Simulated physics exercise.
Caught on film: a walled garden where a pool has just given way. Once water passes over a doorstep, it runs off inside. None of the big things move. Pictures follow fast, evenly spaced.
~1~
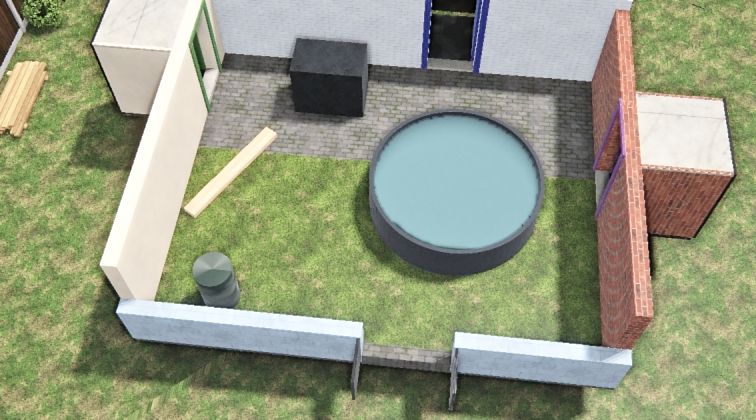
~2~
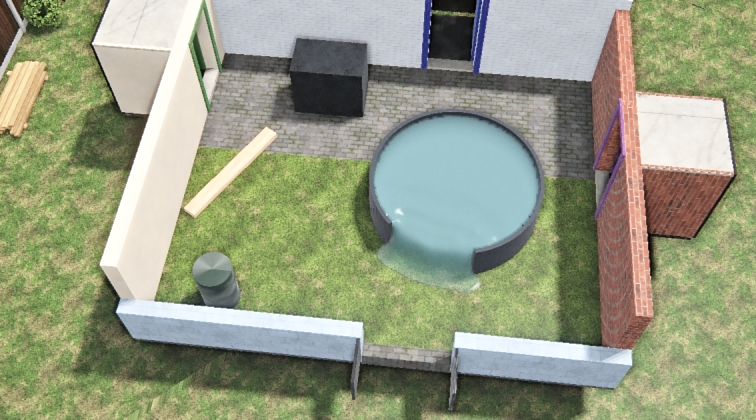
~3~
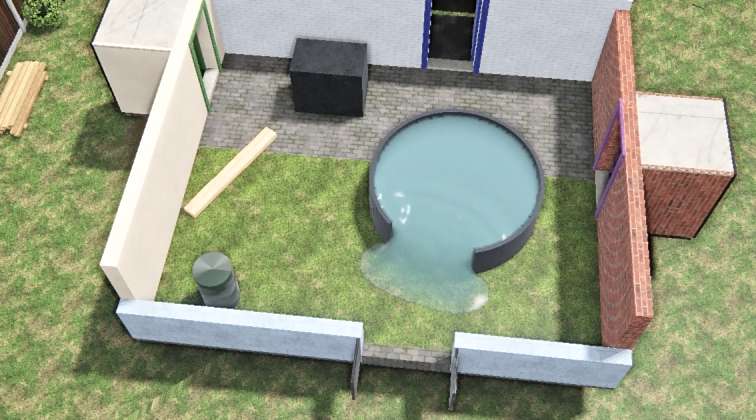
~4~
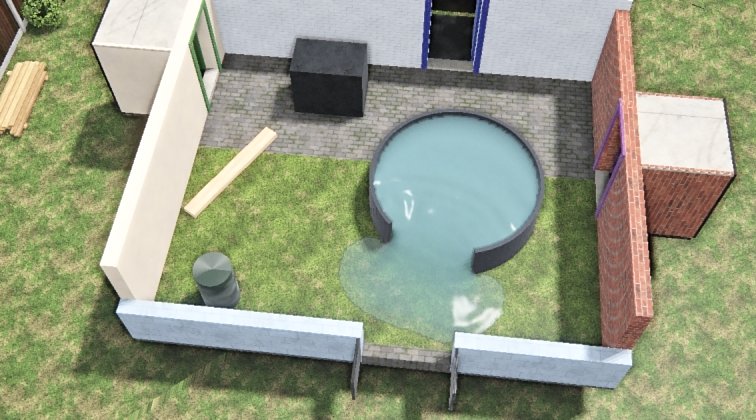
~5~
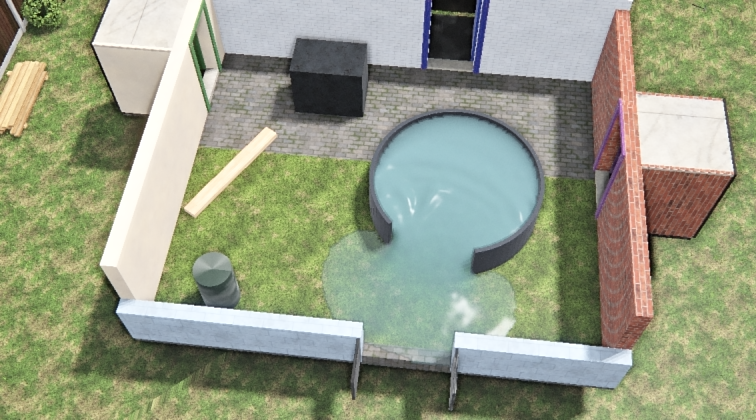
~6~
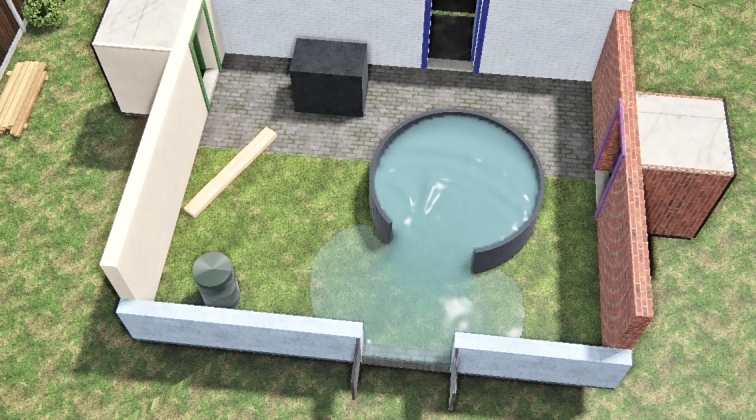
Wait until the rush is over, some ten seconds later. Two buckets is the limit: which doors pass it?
One by one: The green door is not swamped. The blue door is not swamped. The purple door is not swamped.
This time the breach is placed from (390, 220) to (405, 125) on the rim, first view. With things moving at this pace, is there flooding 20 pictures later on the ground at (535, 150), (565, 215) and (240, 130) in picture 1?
Point one not reached; point two not reached; point three reached.
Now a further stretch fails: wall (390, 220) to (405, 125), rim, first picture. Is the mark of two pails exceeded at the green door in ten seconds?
Taking them in turn, green door tops the limit.
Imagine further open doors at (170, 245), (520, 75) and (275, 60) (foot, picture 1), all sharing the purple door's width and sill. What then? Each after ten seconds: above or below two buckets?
Checking each in order, the first beats the threshold, the second misses the threshold, and the third misses the threshold.
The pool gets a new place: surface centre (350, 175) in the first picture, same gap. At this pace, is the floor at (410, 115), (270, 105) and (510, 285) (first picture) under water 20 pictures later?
Spot by spot, in the order asked: Untouched, untouched, swamped.
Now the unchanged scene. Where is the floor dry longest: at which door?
Answer is the door marked blue.
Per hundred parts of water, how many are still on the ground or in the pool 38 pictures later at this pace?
Near 64 in a hundred.
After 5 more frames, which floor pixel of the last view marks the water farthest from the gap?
Farthest reach: (237, 329).
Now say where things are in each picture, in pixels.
The first frame shows the round pool at (456, 180) is whole and still.
In the second frame, water pours out at (427, 260) and has run to (473, 284).
In the third frame, the front is at (480, 301), out from the gap at (427, 261).
In the fourth frame, the front is at (344, 268), out from the gap at (427, 262).
In the fifth frame, the front is at a hidden place, out from the gap at (427, 262).
In the sixth frame, the front is at a hidden place, out from the gap at (427, 262).
A moment on, water covers 20 % of the floor; the green door not reached, the blue door not reached, the purple door not reached.
Next, water covers 30 % of the floor; the green door not reached, the blue door not reached, the purple door not reached.
Then, water covers 45 % of the floor; the green door not reached, the blue door not reached, the purple door not reached.
Later, water covers 65 % of the floor; the green door not reached, the blue door not reached, the purple door wet at the sill, nothing in.
In the end, water covers 90 % of the floor; the green door wet at the sill, nothing in, the blue door wet at the sill, nothing in, the purple door wet at the sill, nothing in.
